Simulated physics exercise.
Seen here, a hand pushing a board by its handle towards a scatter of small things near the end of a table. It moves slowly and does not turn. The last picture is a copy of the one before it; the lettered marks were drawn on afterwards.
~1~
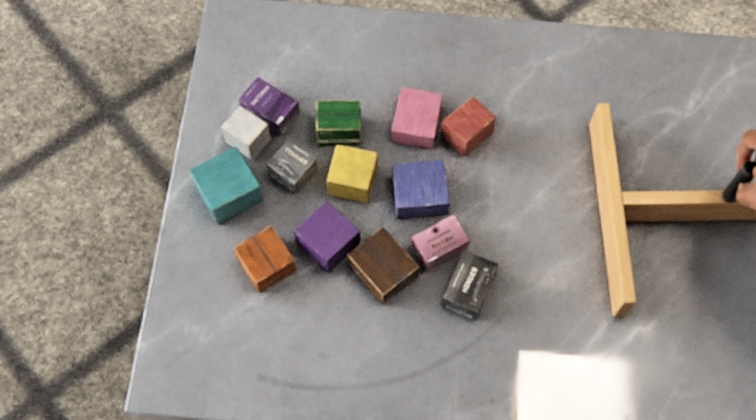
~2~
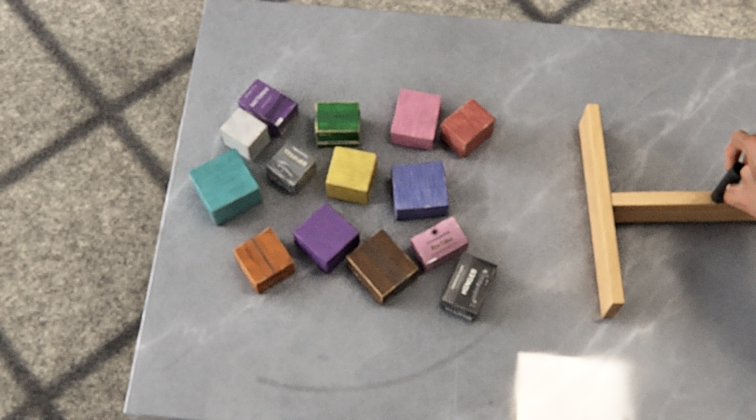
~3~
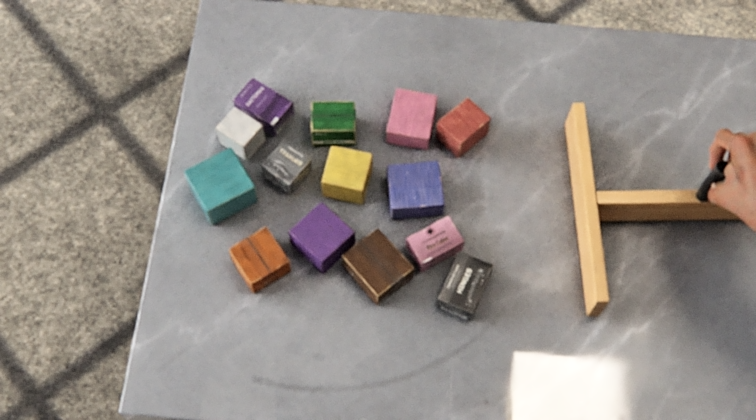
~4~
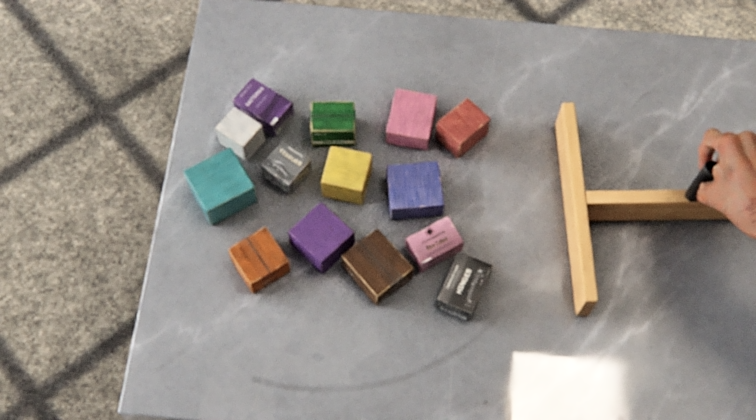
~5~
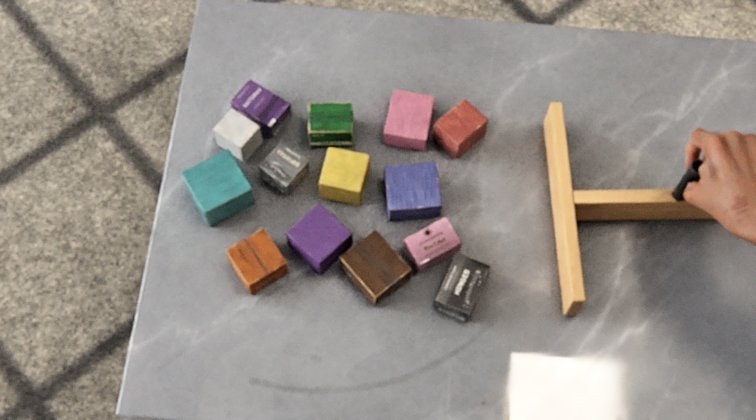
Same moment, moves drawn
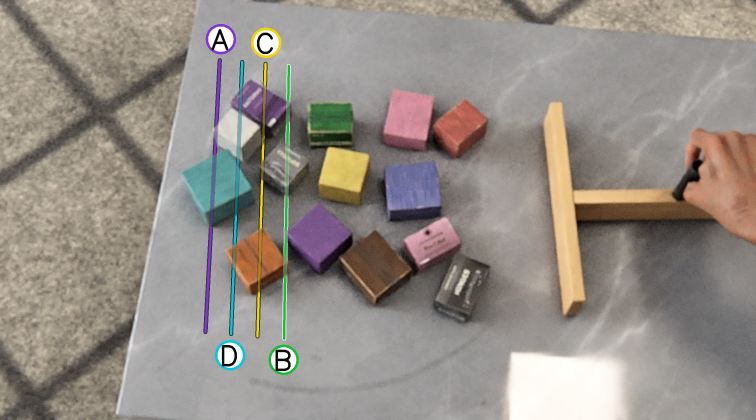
A hand slowly slides a wooden T-shaped board left towards scattered colourful blocks.
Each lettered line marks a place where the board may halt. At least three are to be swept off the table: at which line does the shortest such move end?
Enough have fallen by C.
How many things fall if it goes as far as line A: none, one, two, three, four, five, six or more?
Six or more.
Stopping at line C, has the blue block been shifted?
Yes.
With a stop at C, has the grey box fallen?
Yes.
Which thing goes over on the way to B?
The white block goes over.
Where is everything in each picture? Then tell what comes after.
The first frame shows red block (469, 127); black box (471, 285); white block (246, 134).
The second frame shows board (605, 199); blue block (419, 191).
The third frame shows board (591, 197); yellow block (347, 175).
The fourth frame shows board (579, 197); purple box (264, 108).
The fifth frame shows board (567, 197); orange box (257, 261); green box (331, 125); purple block (320, 239).
On the marked copy, A at (213, 188); B at (287, 194); C at (262, 192); D at (237, 190).
Taking C. A third of the way, board (458, 188); black box (435, 291); pink block (389, 119).
Two thirds of the way, board (349, 179); white block (198, 132); purple box (210, 86).
When it is over, board (264, 172); white block over the edge; turquoise block over the edge; five fallen.
As for the rest, A drops nine, but is farther than needed; B drops only one; D drops seven, but is farther than needed.
